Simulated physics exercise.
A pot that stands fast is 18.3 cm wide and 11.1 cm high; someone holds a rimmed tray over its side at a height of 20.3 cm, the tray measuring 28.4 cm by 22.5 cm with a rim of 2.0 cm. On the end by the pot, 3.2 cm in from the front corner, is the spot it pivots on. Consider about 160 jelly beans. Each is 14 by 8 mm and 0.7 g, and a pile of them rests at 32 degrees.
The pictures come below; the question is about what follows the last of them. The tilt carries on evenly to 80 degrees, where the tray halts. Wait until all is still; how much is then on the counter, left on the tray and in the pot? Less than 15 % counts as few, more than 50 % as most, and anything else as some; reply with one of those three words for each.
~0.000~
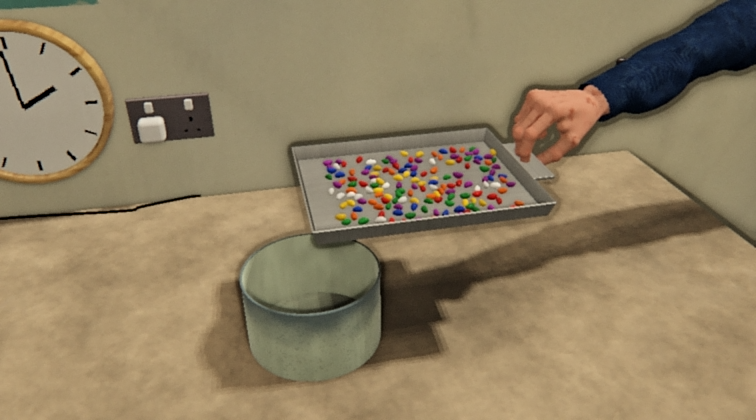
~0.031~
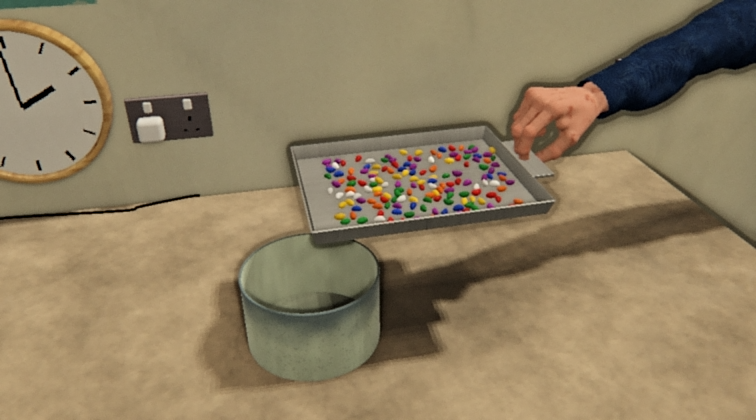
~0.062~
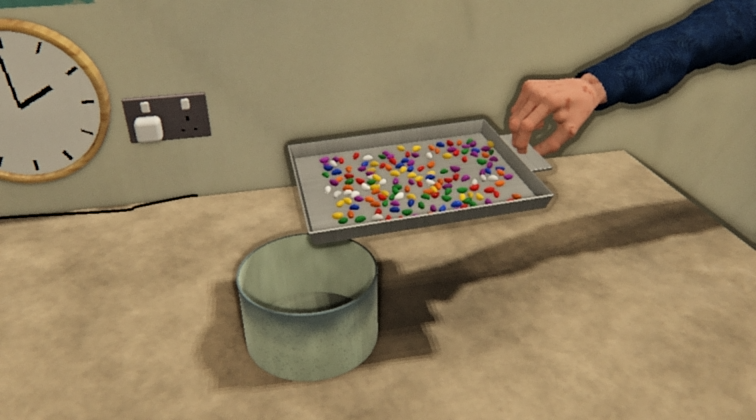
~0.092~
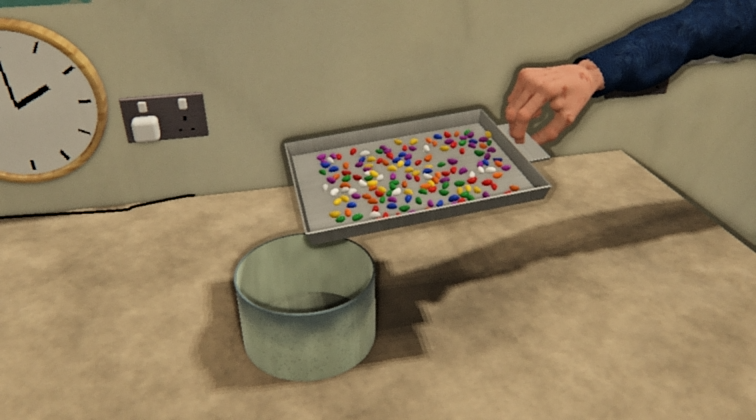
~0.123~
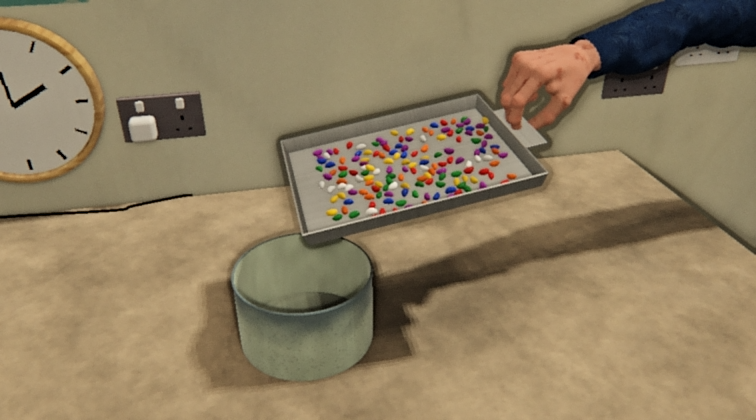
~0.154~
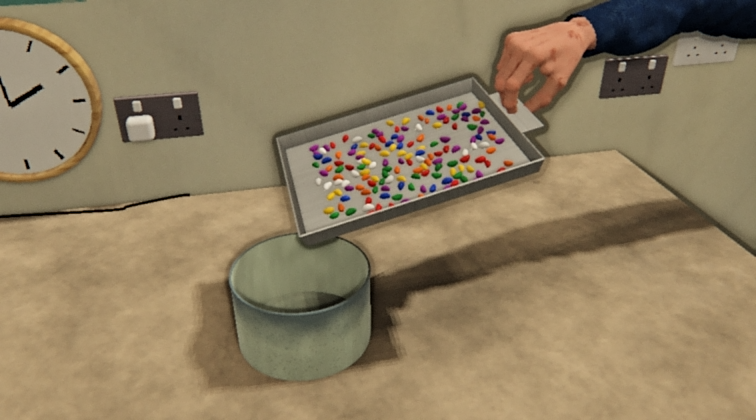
Here it is: Counter: Most, tray: Few, pot: Some.
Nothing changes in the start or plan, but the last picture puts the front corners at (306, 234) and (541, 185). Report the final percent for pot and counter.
In the pot: 5 per cent; on the counter: 85 per cent.
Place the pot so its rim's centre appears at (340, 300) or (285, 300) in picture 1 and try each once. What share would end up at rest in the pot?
In order, about 35 and about 85 per cent.
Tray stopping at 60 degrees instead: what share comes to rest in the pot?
In that case, near 25 percent.
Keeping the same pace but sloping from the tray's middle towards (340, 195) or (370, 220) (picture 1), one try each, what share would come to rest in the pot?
I'd put it at about 45 per cent for the first tilt and about 5 per cent for the second.
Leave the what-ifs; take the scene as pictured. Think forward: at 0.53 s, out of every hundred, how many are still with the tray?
Something like 100 percent, roughly.
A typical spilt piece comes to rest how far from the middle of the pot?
Some 26 cm.
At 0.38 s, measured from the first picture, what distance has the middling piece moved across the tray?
3 cm.
Then, at 0.38 s, tilt 47 degrees; the tray holds 100 %, the pot 0 %.
After 0.53 s, tilt 69 degrees; the tray holds 100 %, the pot 0 %.
Then, at 0.81 s, tilt 80 degrees; the tray holds 15 %, the pot 20 %.
In the end, at 2.3 s, counter 65 %, tray 5 %, pot 30 %.
